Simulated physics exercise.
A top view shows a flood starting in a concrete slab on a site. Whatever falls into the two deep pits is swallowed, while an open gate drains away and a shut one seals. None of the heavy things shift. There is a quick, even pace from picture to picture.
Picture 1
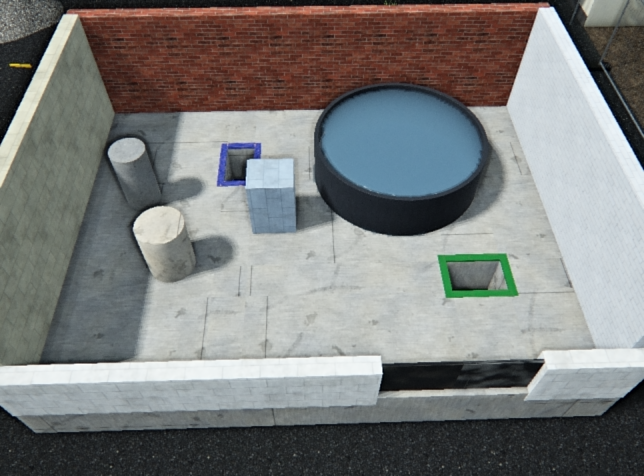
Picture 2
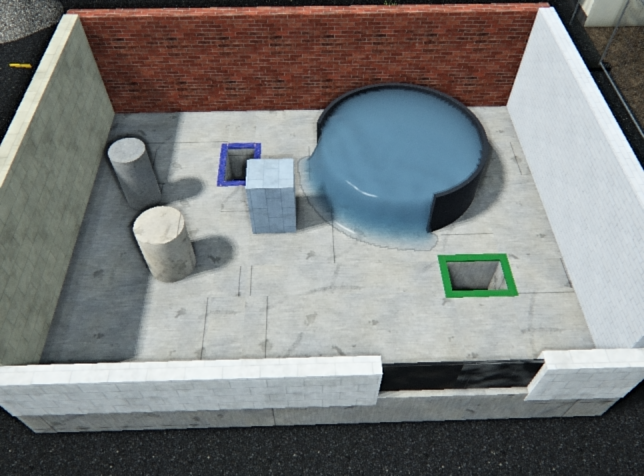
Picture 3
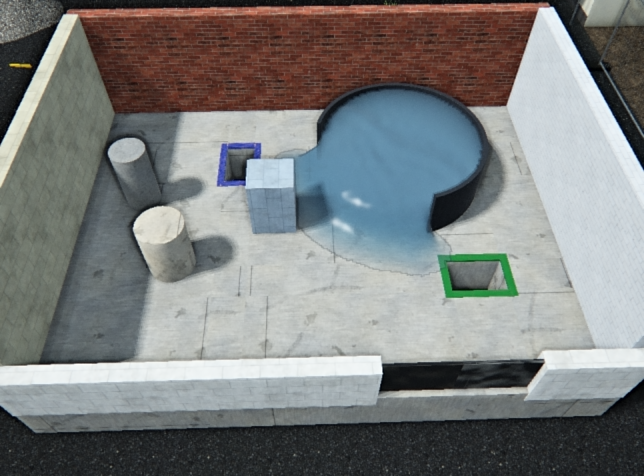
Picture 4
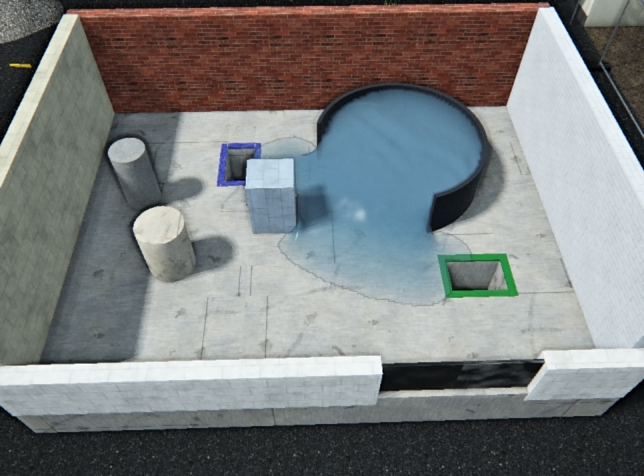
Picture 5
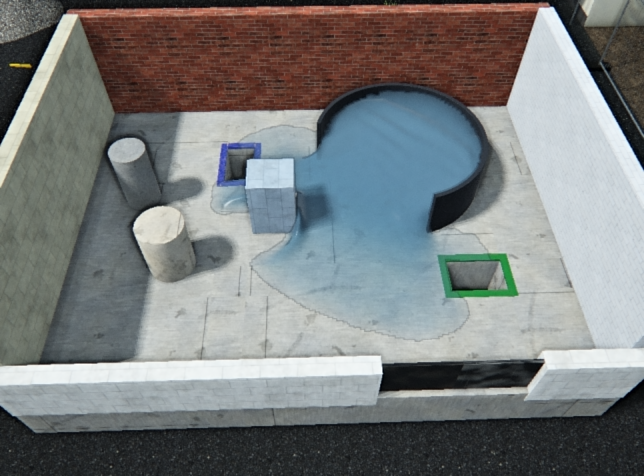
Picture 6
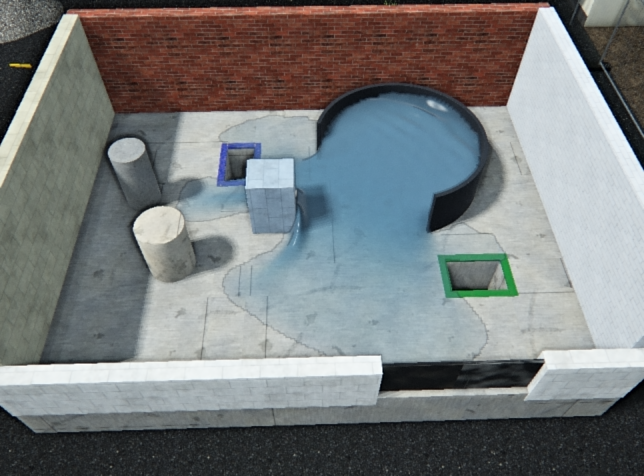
In a walled concrete yard, the side of a round, dark-rimmed pool opened at the front left, and blue water poured out, spreading around a pale block, past blue- and green-edged square holes and toward the front wall.
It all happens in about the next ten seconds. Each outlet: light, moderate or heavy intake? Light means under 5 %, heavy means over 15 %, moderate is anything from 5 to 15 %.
Intake - gate: Light, green pit: Moderate, blue pit: Heavy.
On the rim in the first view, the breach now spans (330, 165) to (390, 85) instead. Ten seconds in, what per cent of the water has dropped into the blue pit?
I'd estimate the blue pit takes around 40 percent.
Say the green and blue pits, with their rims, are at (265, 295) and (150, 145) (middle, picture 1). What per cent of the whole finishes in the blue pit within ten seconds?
Result - blue pit, 20 in a hundred.
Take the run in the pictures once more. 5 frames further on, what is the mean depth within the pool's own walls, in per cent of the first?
Around 52 percent.
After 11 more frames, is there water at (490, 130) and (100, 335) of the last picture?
First spot spared; second spot swamped.
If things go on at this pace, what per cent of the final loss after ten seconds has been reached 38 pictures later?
I get 60 percent.
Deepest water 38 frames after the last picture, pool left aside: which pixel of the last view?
My estimate is about (112, 126).
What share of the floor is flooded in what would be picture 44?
100 %, roughly.
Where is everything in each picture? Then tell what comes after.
The round pool at (400, 140) is whole and still, in the first picture.
Water pours out at (345, 206) and has run to (432, 242), in the second picture.
The front is at (444, 264), out from the gap at (345, 207), in the third picture.
Water pours out at (344, 208) and has run to a hidden place, in the fourth picture.
The front is at (452, 326), out from the gap at (344, 209), in the fifth picture.
Water pours out at (344, 209) and has run to a hidden place, in the sixth picture.
A moment on, water covers 50 % of the floor; the gate 0 %, the green pit 1 %, the blue pit 4 %.
Next, water covers 65 % of the floor; the gate 0 %, the green pit 1 %, the blue pit 6 %.
Then, water covers 75 % of the floor; the gate 0 %, the green pit 2 %, the blue pit 10 %.
Later, water covers 100 % of the floor; the gate 0 %, the green pit 3 %, the blue pit 15 %.
In the end, water covers 100 % of the floor; the gate 0 %, the green pit 7 %, the blue pit 24 %.
